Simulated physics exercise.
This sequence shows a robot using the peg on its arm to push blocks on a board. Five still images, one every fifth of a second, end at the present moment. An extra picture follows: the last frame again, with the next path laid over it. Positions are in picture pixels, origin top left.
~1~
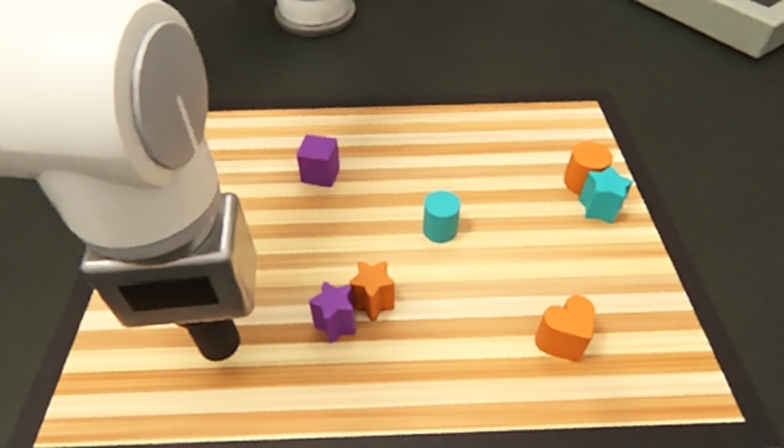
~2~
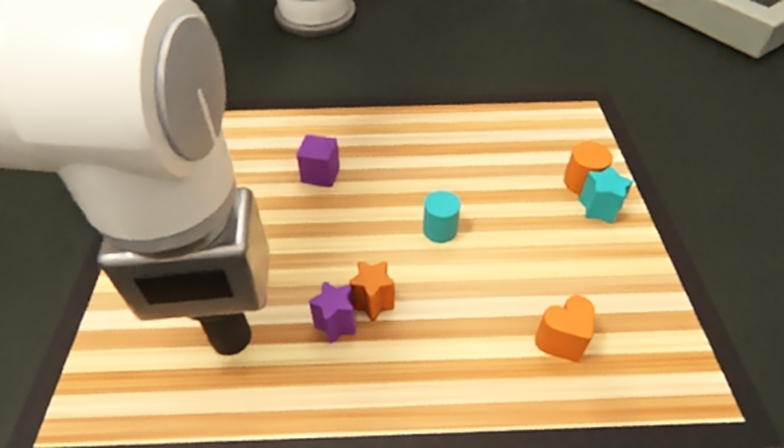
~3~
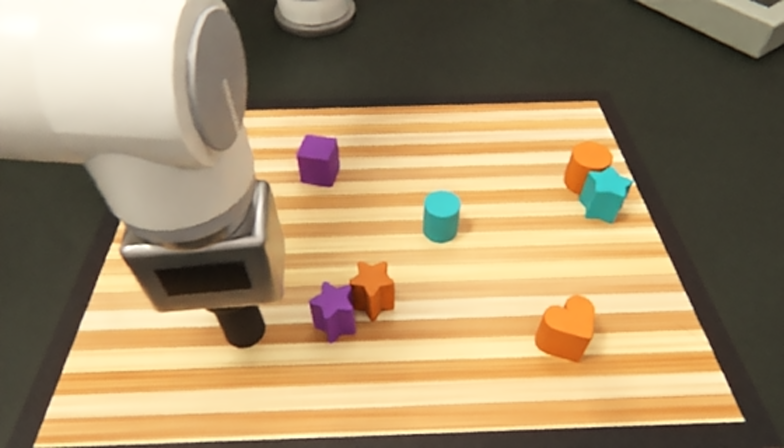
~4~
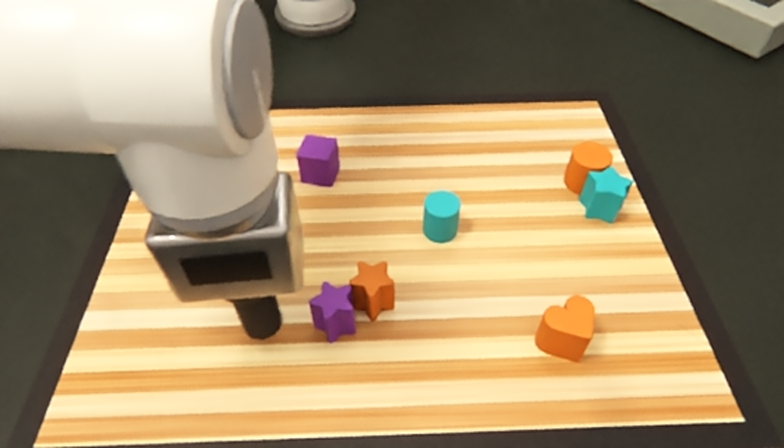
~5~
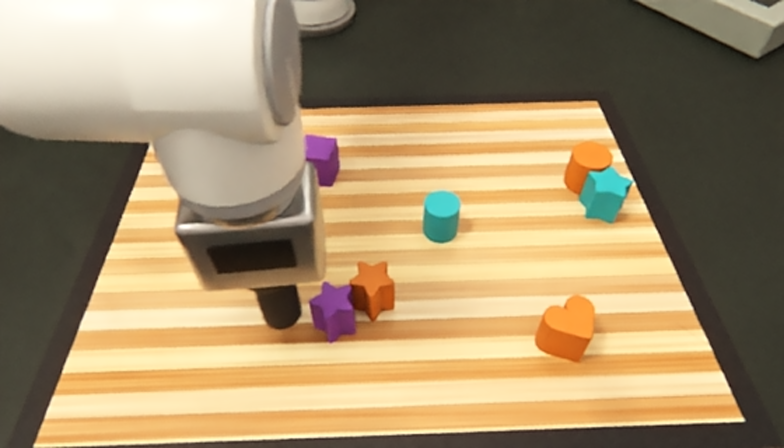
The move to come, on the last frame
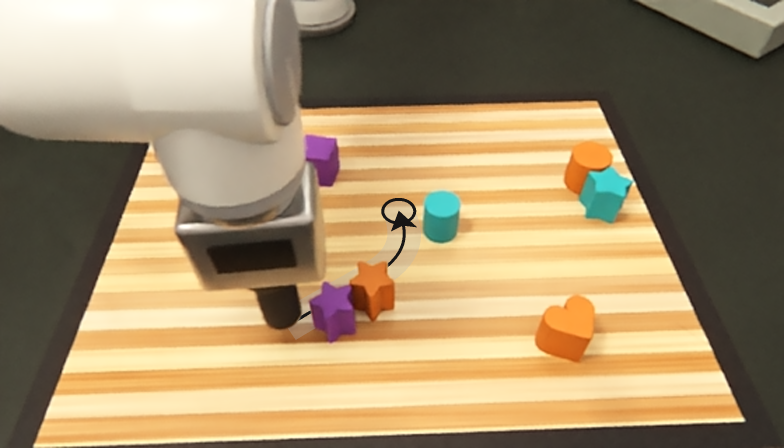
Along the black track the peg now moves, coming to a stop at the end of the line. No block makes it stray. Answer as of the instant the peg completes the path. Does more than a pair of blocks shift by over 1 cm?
That would be a no.
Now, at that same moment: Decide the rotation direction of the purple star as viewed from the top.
It turns clockwise.
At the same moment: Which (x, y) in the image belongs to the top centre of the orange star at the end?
Answer: (396, 268).
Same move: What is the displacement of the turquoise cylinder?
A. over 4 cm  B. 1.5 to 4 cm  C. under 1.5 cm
C (under 1.5 cm)
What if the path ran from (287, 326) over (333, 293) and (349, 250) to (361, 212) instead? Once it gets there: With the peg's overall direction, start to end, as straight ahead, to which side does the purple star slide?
Heads right.
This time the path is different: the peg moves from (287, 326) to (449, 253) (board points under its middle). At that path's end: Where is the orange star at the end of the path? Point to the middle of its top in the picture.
The centre of its top will be at (419, 272).
Path on the board, from (287, 326) over (346, 291) and (396, 257) to (399, 211).
What follows on the original path. One third of the way, peg (345, 278); purple star (351, 295), turned 40° clockwise; orange star (382, 276), turned 15° anticlockwise.
Two thirds of the way, peg (397, 242); purple star (351, 295), turned 40° clockwise; orange star (396, 268), turned 50° clockwise.
At the end, peg (399, 197); purple star (351, 295), turned 40° clockwise; orange star (396, 268), turned 50° clockwise; turquoise cylinder in place.
